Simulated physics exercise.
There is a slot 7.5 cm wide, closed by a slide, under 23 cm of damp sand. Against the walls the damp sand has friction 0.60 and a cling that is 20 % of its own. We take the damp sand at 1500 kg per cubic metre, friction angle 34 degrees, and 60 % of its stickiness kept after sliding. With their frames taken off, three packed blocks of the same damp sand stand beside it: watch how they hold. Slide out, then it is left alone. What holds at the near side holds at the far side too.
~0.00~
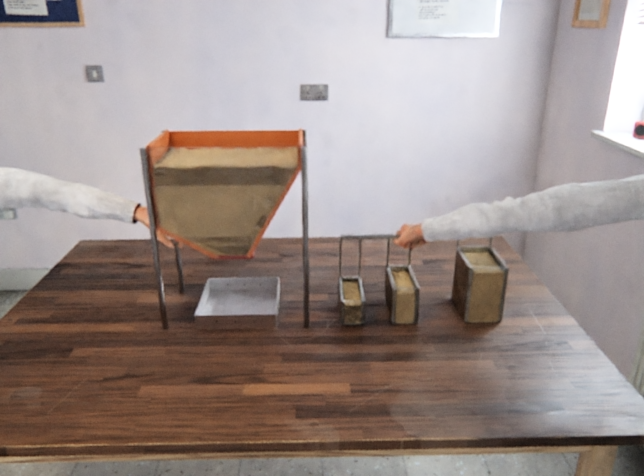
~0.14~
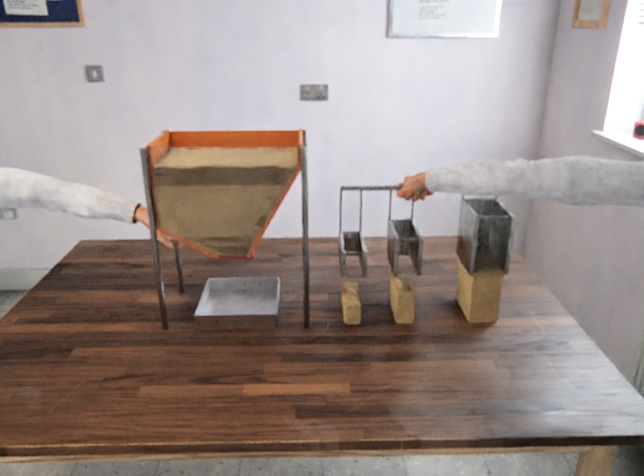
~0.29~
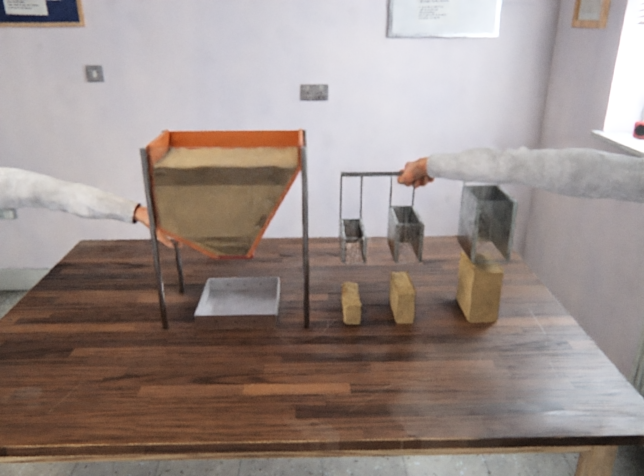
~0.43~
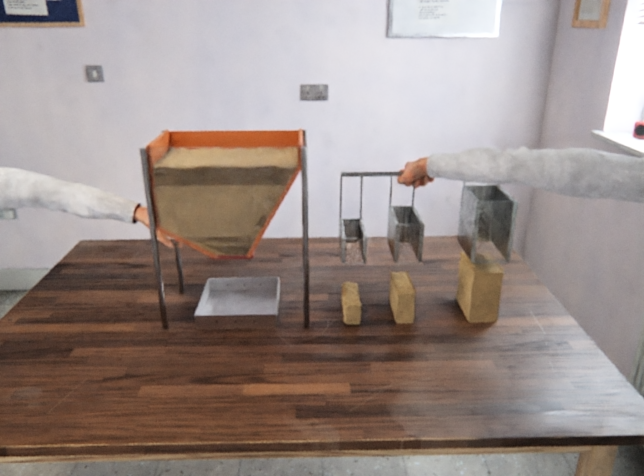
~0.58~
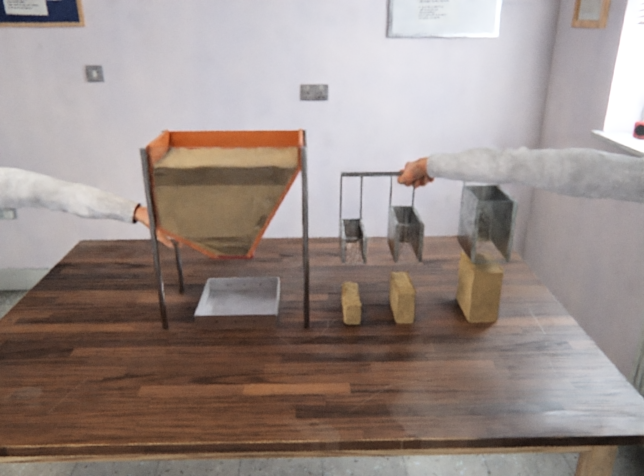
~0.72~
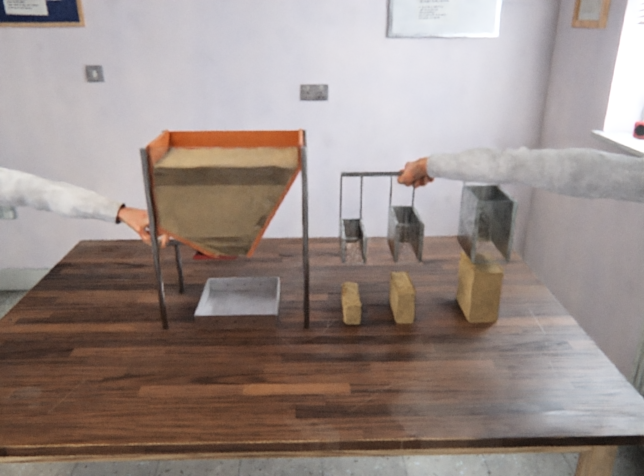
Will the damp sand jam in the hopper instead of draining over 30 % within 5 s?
Obstructed outlet.
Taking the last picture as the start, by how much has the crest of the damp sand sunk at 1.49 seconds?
The gap comes to some 0.0 centimetres.
After 1.07 s, 0 % has run out.
After 1.49 s, 0 % has run out.
After 1.90 s, 0 % has run out.
After 2.32 s, 0 % has run out.
After 5.62 s, at the end, 0 % has run out.
